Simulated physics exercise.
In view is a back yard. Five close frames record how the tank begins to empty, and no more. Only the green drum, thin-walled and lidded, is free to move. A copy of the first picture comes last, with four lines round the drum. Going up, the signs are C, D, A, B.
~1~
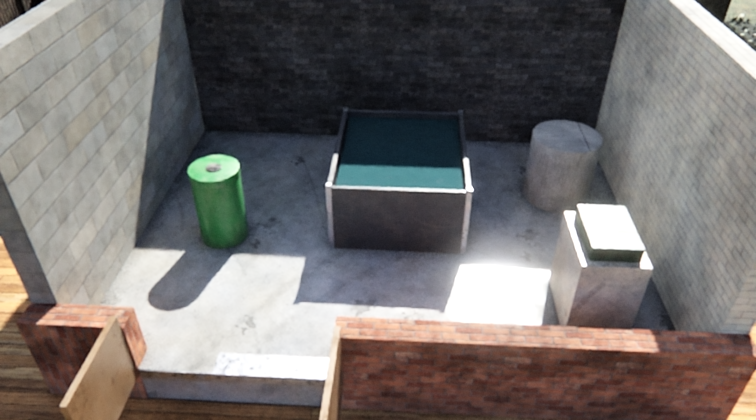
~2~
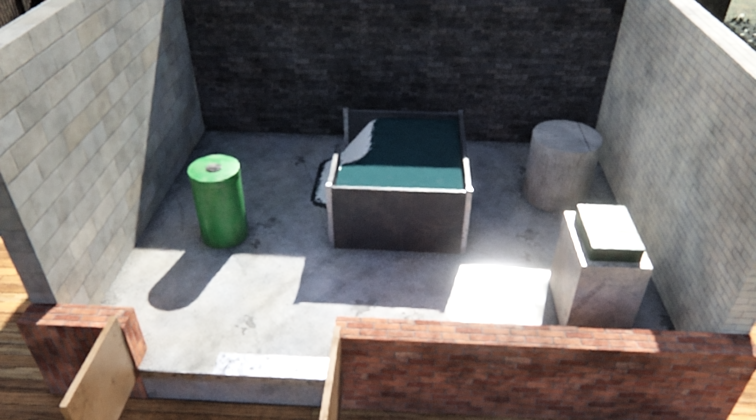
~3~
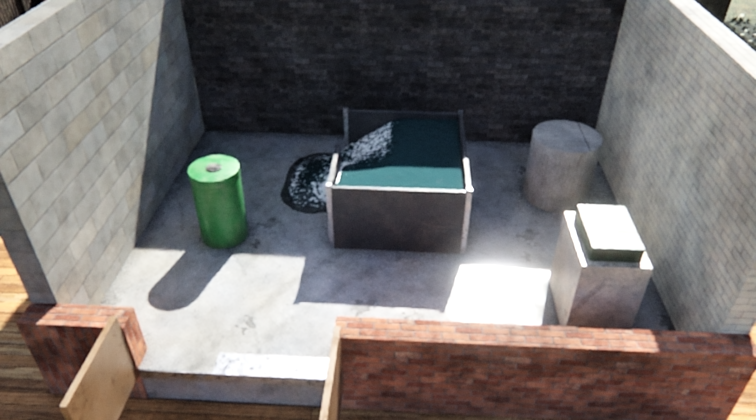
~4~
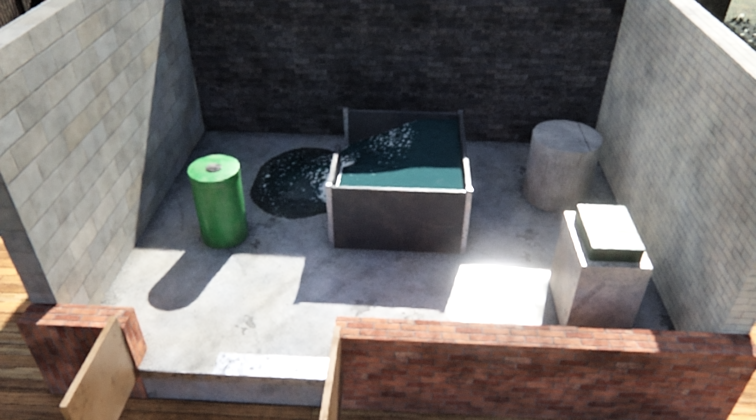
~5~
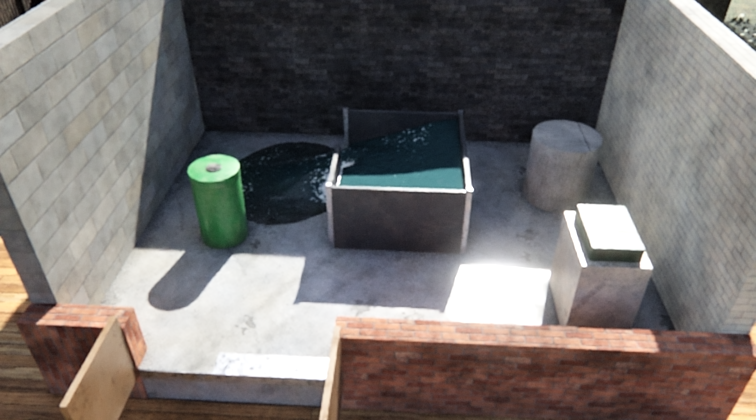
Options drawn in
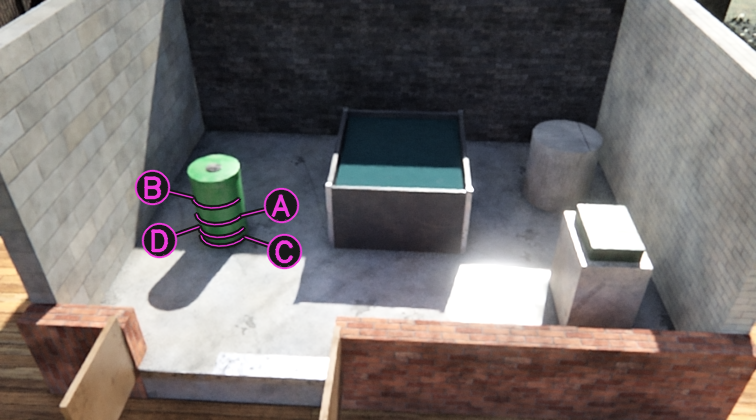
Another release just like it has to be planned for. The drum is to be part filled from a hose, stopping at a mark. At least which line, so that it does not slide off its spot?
A.
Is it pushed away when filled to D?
Yes.
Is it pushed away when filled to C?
Yes, it does.
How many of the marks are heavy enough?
Two of them.
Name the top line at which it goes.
Line D.
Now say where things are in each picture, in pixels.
Lid of the green drum at (213, 168); tank full, its middle at (401, 152); open gate at (235, 316).
Water covers 2 % of the ground, mostly out of sight from here.
Water covers 4 % of the ground and is seen nearest the drum at (290, 198).
Water covers 8 % of the ground and is seen nearest the drum at (266, 202).
Lid of the green drum at (213, 168); water covers 11 % of the ground and is seen nearest the drum at (256, 215).
On the marked copy, A at (214, 224); B at (211, 207); C at (218, 246); D at (217, 237); from the bottom up C, D, A, B.
If A is chosen, it does not move.
If B is chosen, it does not move.
If C is chosen, it is pushed about 3 times its own width away.
If D is chosen, it is pushed about half its own width away.
